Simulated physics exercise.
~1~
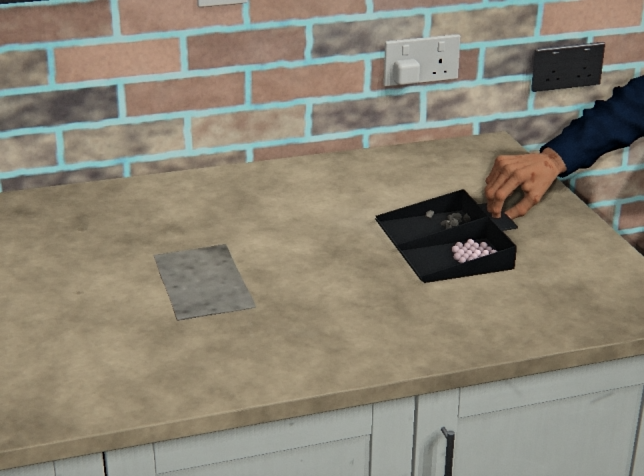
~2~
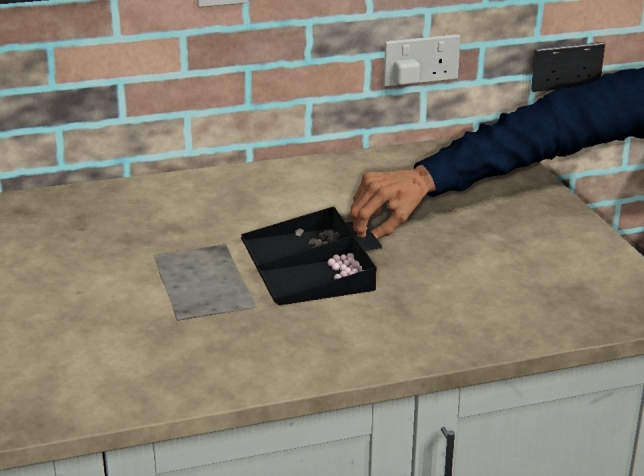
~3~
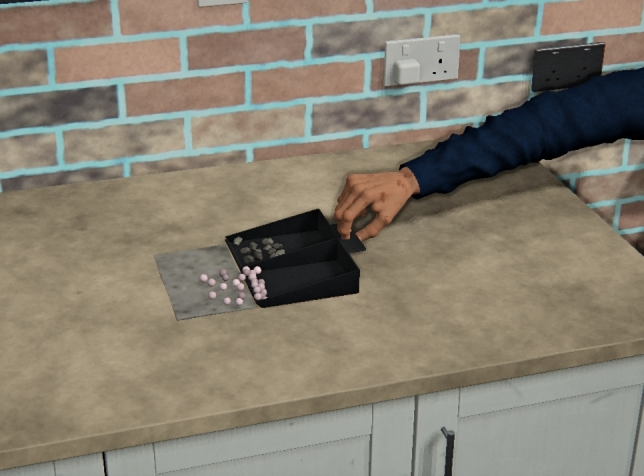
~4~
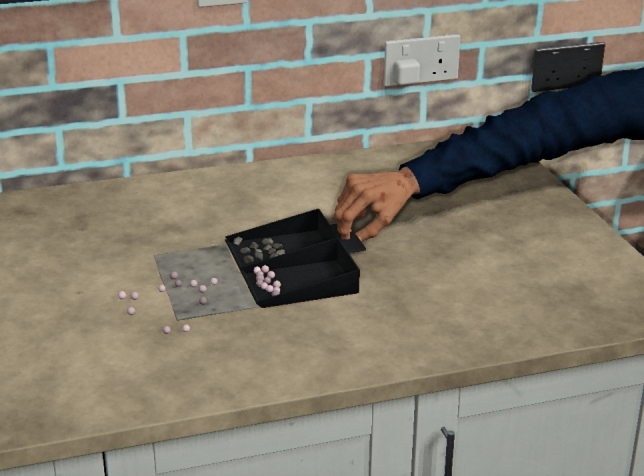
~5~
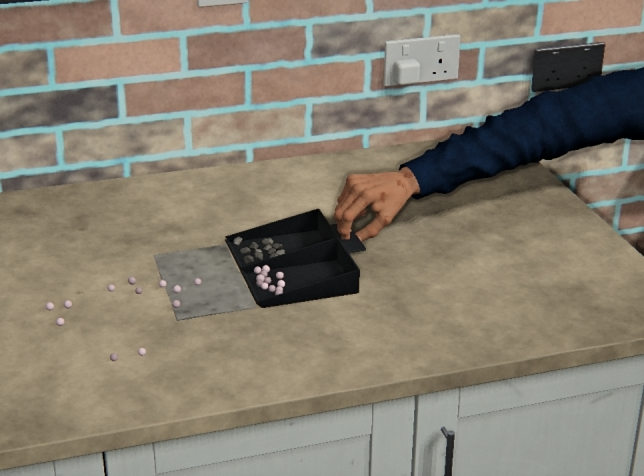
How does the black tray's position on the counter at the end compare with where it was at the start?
At the start the tray sits towards the right of the counter, well away from the grey slab. By the end it is farther left, resting right up against the slab.
Hand sliding a divided black tray left against a grey slab, about half its pink balls rolling out, dark pieces staying inside.
